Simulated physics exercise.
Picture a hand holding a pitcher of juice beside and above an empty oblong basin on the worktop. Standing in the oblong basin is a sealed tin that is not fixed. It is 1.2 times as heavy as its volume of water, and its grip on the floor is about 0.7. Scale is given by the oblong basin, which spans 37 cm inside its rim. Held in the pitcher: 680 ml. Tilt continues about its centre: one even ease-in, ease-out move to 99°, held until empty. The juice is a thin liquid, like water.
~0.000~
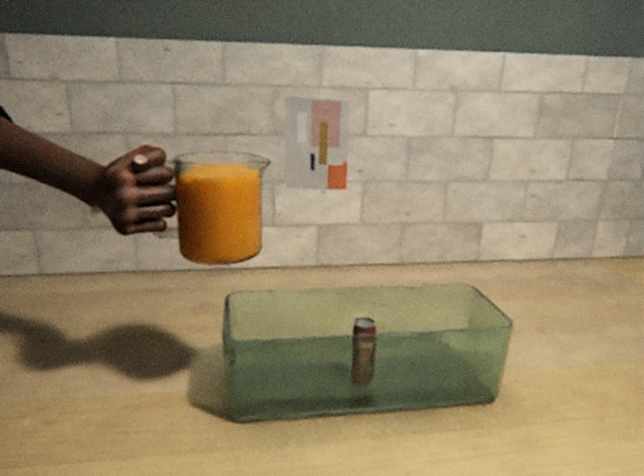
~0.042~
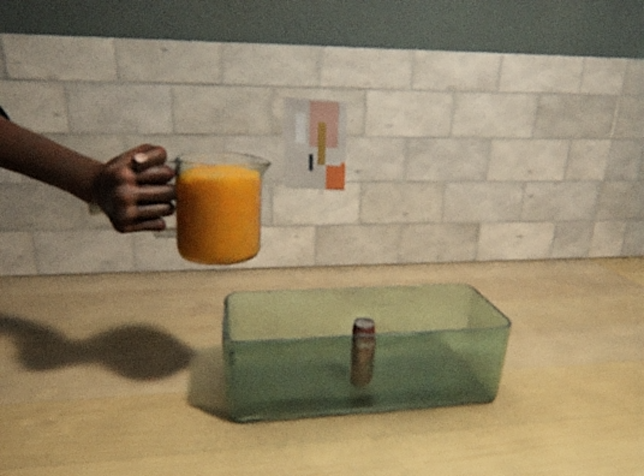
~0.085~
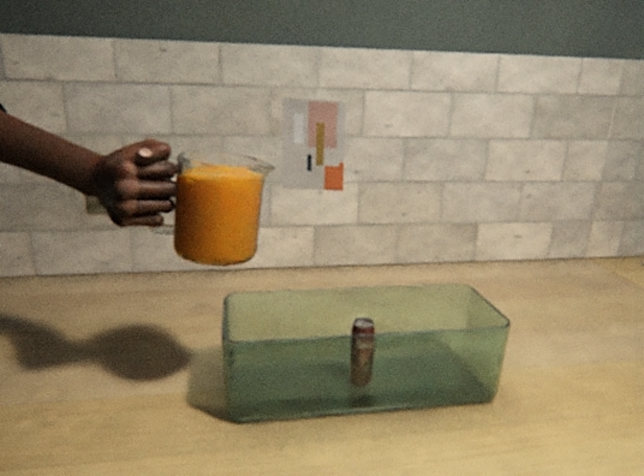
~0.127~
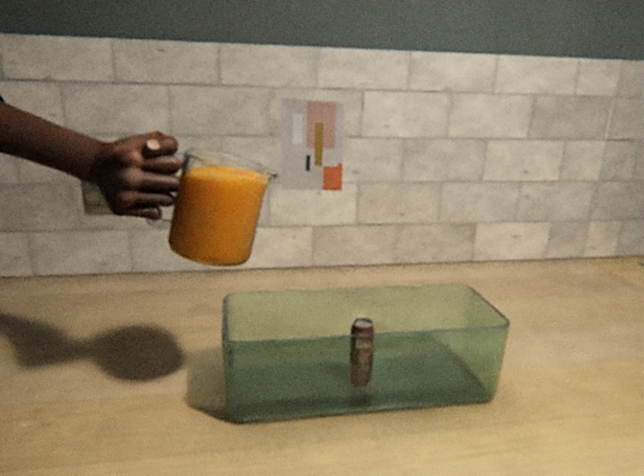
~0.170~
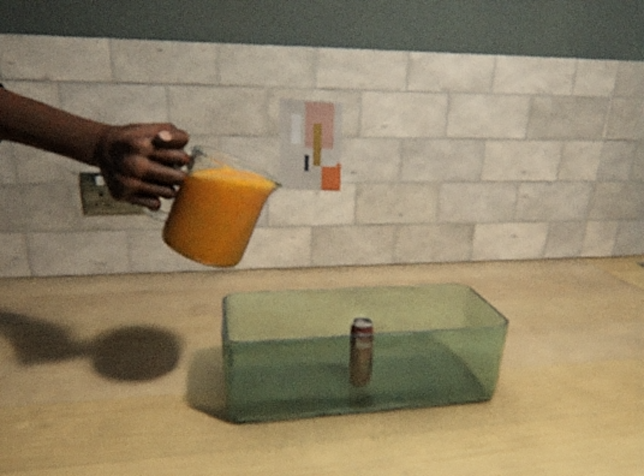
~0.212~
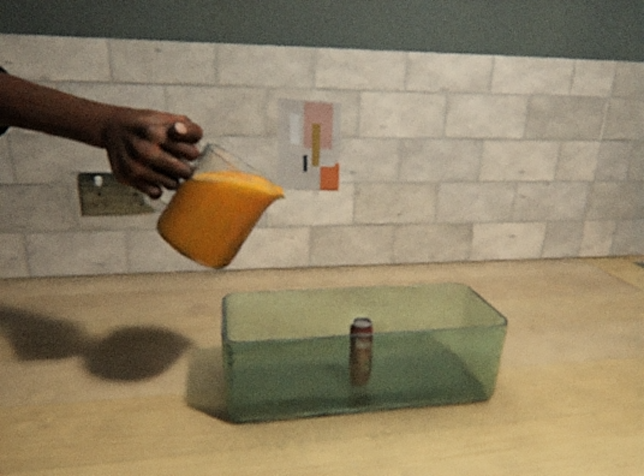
On a wooden worktop, a hand gradually tilting a glass pitcher of orange juice rightward above a green basin containing a small tin.
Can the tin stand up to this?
It stays vertical.
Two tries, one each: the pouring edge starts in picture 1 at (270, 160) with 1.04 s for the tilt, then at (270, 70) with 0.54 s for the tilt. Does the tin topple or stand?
First it stays up; then it topples.
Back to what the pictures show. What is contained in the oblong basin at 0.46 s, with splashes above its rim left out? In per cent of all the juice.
At that time the basin holds about 12 per cent of the liquid.
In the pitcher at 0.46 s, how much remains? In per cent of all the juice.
Close to 62 in a hundred.
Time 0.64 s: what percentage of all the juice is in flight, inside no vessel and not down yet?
I'd put it at about 22 per cent of the liquid.
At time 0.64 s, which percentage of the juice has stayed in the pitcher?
Around 22 in a hundred is still there.
Then, 0.46 s in, the tilt is 94° and 62 per cent is still to pour; the tin stands where it began.
Then, 0.64 s in, the tilt is 99° and 23 per cent is still to pour; the tin stands where it began.
Then, 0.83 s in, the tilt is 99° and 8 per cent is still to pour; the tin stands 1 cm from where it began.
Then, 1.04 s in, the tilt is 99° and 2 per cent is still to pour; the tin stands 1 cm from where it began.
Finally, the tin stands 1 cm from where it began.
